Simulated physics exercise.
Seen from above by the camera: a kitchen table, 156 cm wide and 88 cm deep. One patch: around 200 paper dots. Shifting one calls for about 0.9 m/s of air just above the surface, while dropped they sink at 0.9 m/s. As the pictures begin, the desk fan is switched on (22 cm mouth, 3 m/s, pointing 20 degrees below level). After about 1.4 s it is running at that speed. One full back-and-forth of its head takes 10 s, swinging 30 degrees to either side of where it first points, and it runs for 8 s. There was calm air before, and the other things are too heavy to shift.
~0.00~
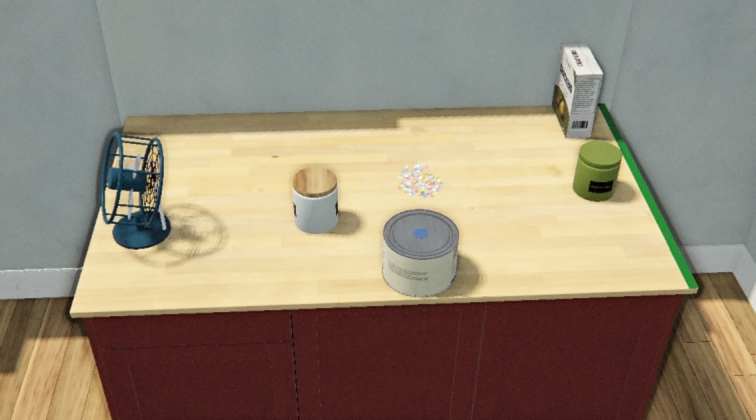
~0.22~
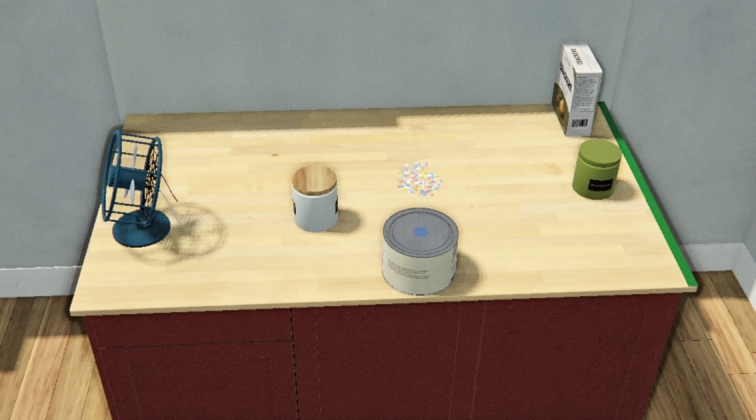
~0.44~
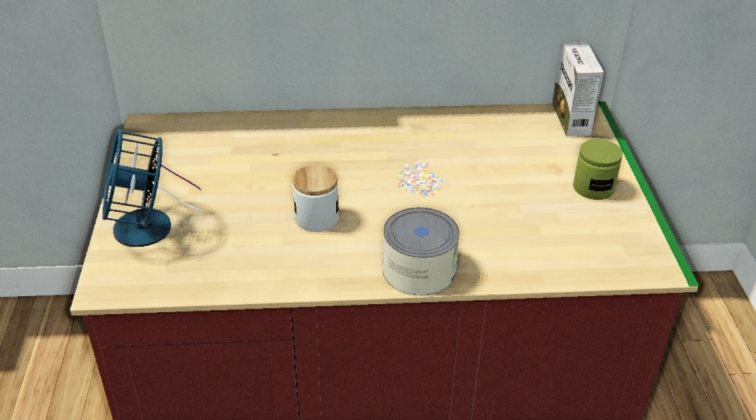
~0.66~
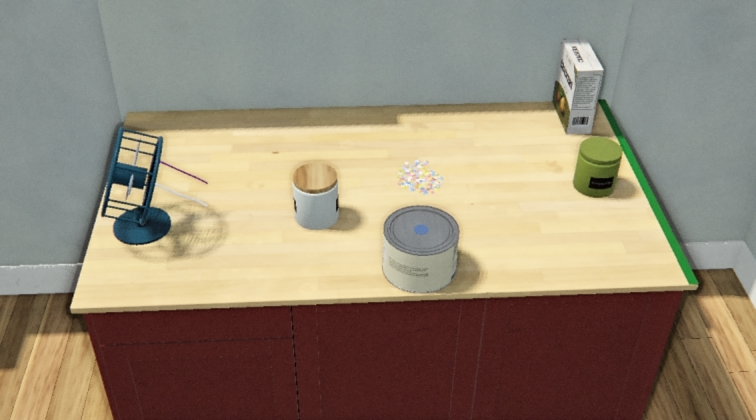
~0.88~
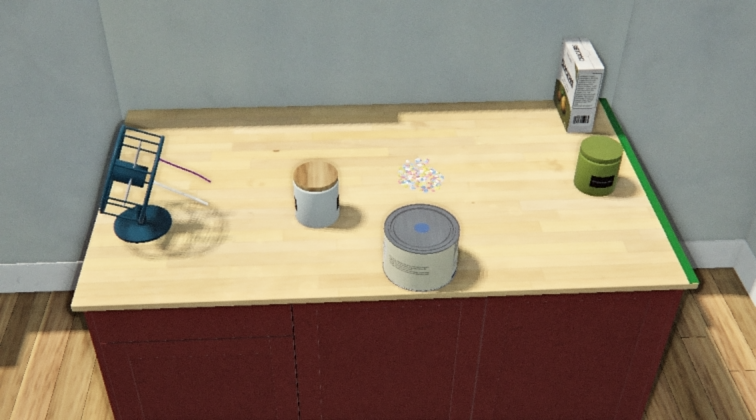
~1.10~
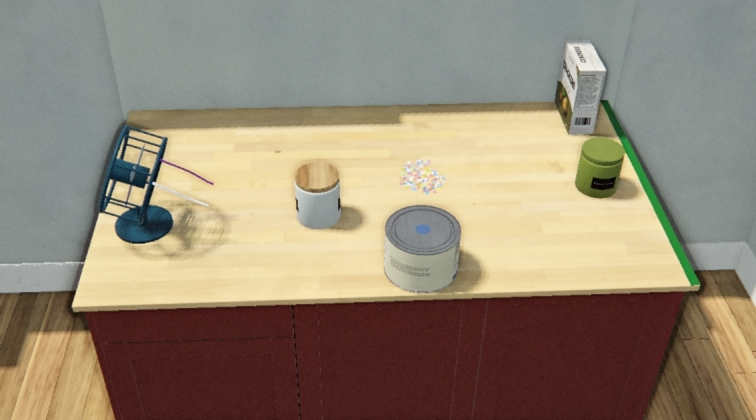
A blue desk fan stands at the left of a pale wooden kitchen table with dark red sides, seen from above against grey walls. Near the middle are a white jar with a wooden top, a large pale tin and a patch of multicoloured paper dots, with a green jar and a box at right. The fan's head turns gradually towards the front, thin streamers lift out from it, and the dots stay unstirred.
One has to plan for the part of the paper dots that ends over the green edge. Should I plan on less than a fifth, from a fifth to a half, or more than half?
Plan on more than one in two.
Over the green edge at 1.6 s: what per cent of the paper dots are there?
About 0 per cent.
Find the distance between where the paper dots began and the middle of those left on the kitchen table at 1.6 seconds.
The middle is some 0 cm from where it began.
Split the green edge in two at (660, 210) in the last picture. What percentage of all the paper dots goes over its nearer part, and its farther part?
I'd put near 0 percent on the nearer stretch and close to 90 percent on the farther one.
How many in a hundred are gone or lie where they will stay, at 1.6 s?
Roughly 0 per cent of them.
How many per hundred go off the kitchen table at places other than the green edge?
About 0 per cent of them.
After 1.6 s the count stands so, 0 % are over the green edge; the middle of those left on the top is near (420, 174).
After 2.6 s the count stands so, 0 % are over the green edge; the middle of those left on the top is near (536, 156).
After 4.4 s the count stands so, 25 % are over the green edge; the middle of those left on the top is near (558, 149).
After 8.0 s, at the end, 92 % are over the green edge.
